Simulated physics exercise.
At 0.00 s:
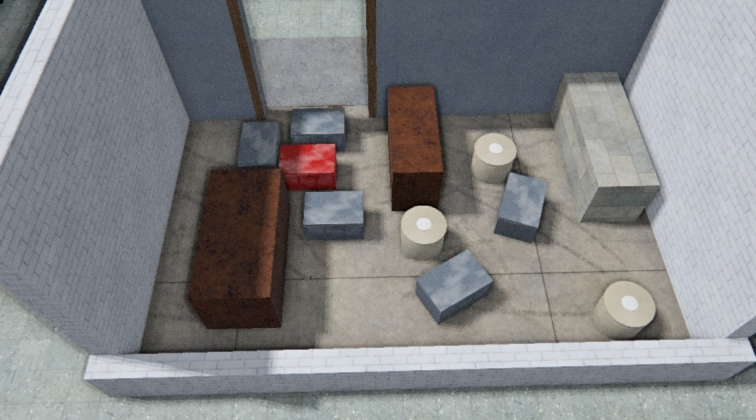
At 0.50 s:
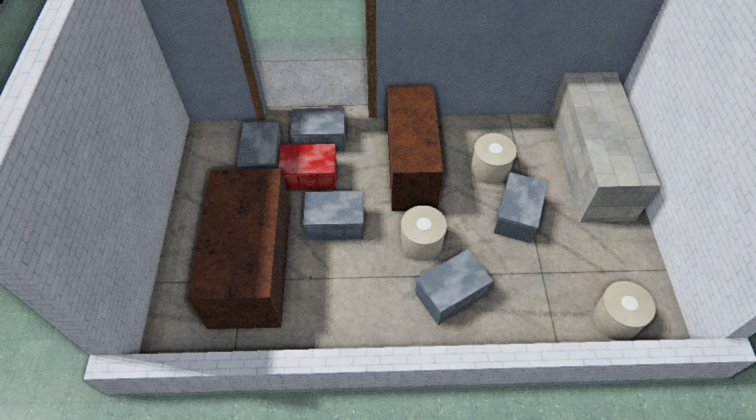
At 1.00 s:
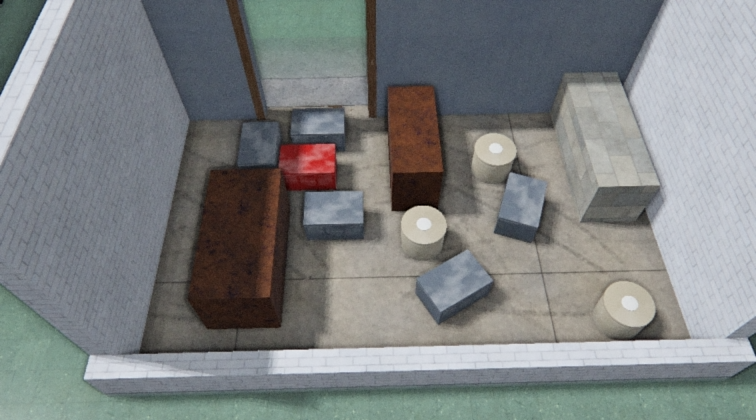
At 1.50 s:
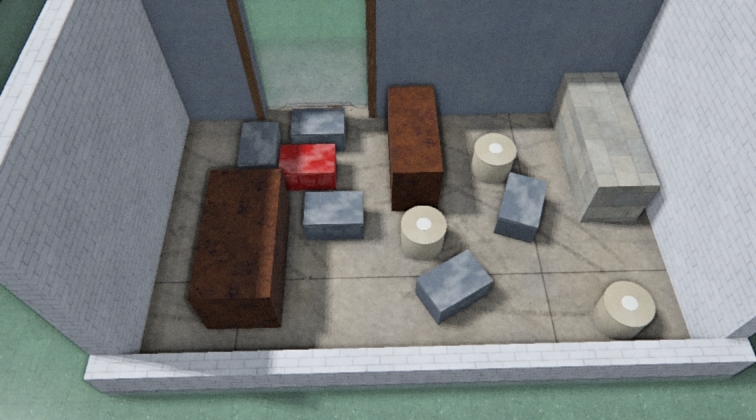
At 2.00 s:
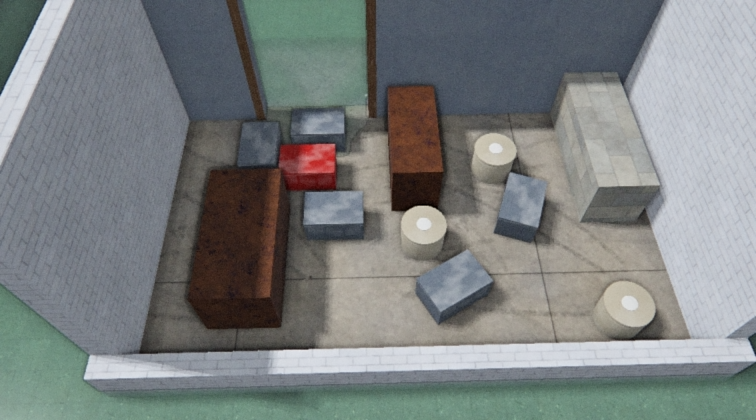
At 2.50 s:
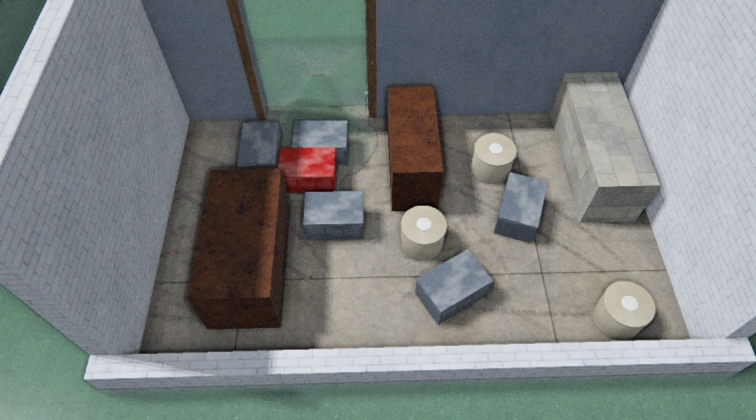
Greenish water spreads over the pale ground outside a walled room holding brown cabinets, grey blocks, cream drums and a red crate. It creeps across the light strip in the open doorway and reaches the sill, then the grey block beside it and the red crate shift very slightly inward.
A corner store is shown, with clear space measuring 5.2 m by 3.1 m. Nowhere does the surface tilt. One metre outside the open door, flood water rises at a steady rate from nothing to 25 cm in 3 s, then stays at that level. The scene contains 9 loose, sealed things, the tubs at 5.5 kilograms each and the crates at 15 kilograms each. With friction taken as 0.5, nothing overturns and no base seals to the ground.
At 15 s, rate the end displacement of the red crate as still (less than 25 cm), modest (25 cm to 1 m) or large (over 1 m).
Large.
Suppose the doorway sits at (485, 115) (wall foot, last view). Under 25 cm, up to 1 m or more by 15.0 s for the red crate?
The red crate creeps a bit.
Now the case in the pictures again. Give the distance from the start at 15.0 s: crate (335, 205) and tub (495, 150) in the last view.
One is off by 200 cm, the other by 80 cm, in the order asked.
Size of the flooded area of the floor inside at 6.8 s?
I'd estimate close to 12.0 m2.
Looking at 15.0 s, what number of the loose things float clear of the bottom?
Count: 9.
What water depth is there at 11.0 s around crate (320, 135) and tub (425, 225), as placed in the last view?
About 19 and 7 cm.
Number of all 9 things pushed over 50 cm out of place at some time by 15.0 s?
That makes 9.
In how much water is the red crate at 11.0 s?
Around 8 cm.
After 3.5 s the red crate is near (309, 175), 0.2 m from its start, aground; 1 afloat.
After 6.8 s the red crate is near (328, 281), 1.5 m from its start, afloat; 4 afloat.
After 11.0 s the red crate is near (516, 198), 2.2 m from its start, afloat; 9 afloat.
After 15.0 s the red crate is near (501, 167), 2.1 m from its start, afloat; 9 afloat.
